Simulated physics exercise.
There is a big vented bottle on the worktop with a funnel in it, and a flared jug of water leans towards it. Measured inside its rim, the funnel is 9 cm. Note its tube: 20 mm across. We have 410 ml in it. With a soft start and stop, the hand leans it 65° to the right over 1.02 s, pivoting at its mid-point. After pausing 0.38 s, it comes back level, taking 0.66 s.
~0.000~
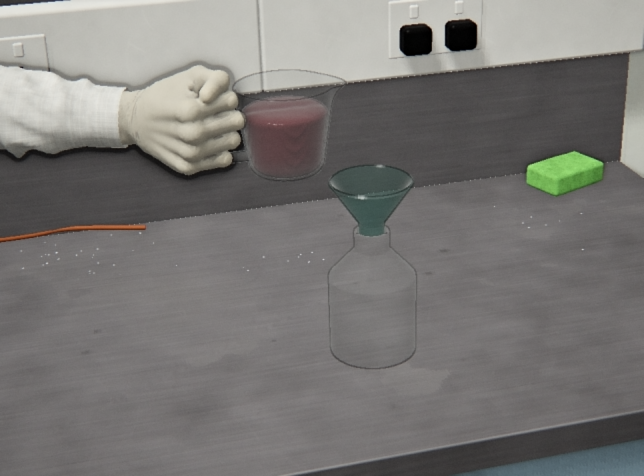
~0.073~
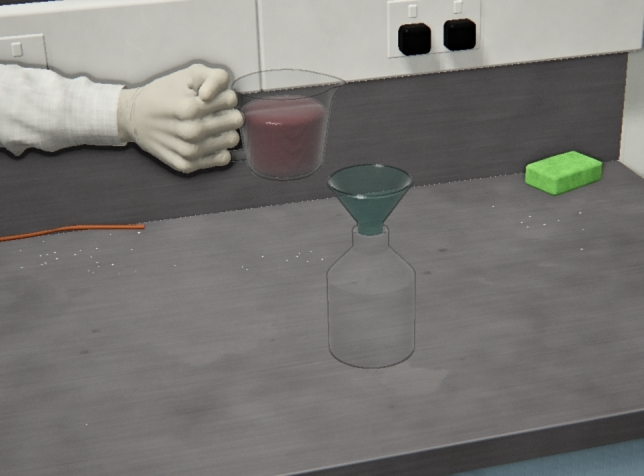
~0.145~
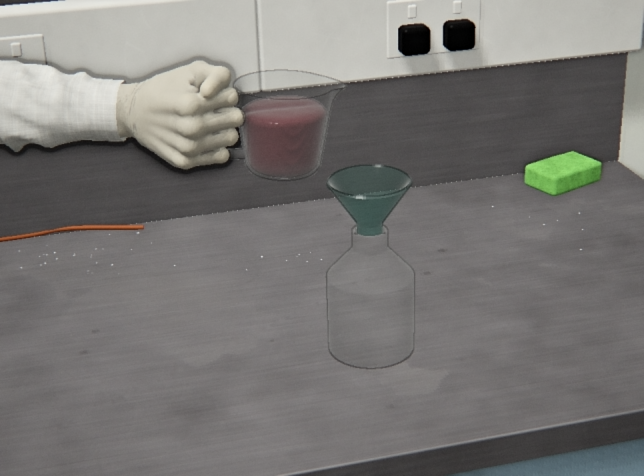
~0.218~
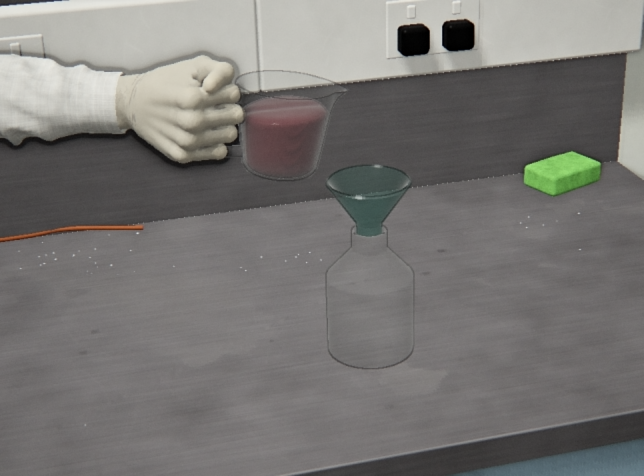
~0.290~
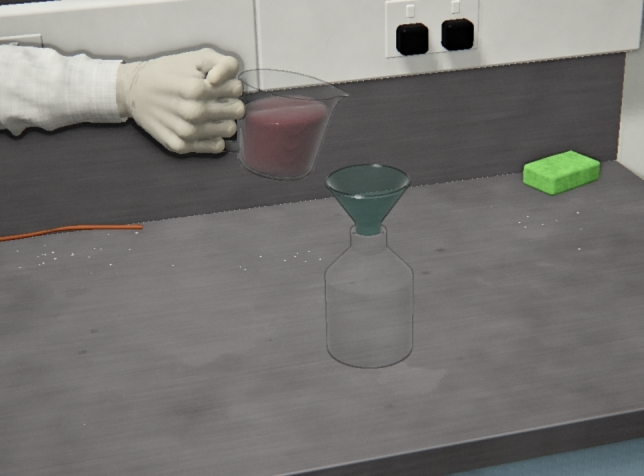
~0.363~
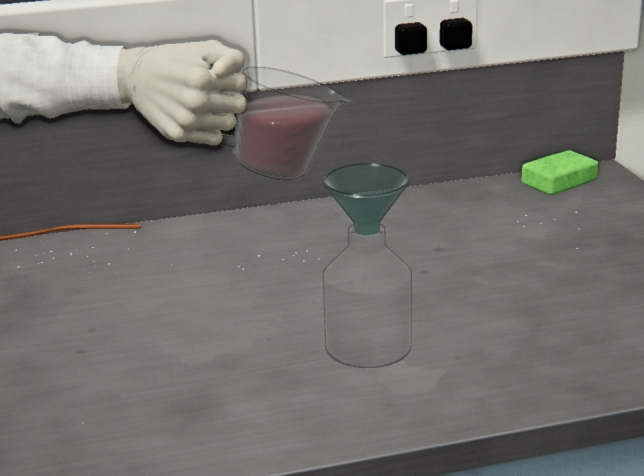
The footage shows a gloved hand holding a clear flared jug of dark red liquid beside a green funnel set in a clear bottle on a grey worktop; the jug stays nearly level at first, then tilts slightly to the right.
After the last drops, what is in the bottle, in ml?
Close to 280 ml ends up going through.
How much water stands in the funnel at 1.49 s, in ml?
Reading: Approx. 110 ml.
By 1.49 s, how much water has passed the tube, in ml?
Estimate: Some 160 ml.
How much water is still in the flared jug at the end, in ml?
Roughly 110 ml is still in there.
By 0.81 s the tilt is 59° and 10 ml has passed the tube, 35 ml is in the funnel, 320 ml in the flared jug and 0 ml has missed.
By 1.14 s the tilt is 65° and 80 ml has passed the tube, 110 ml is in the funnel, 170 ml in the flared jug and 5 ml has missed.
By 1.49 s the tilt is 62° and 155 ml has passed the tube, 110 ml is in the funnel, 115 ml in the flared jug and 25 ml has missed.
By 1.86 s the tilt is 13° and 230 ml has passed the tube, 50 ml is in the funnel, 105 ml in the flared jug and 25 ml has missed.
At rest 280 ml has passed the tube, 0 ml is in the funnel, 105 ml in the flared jug and 25 ml has missed.
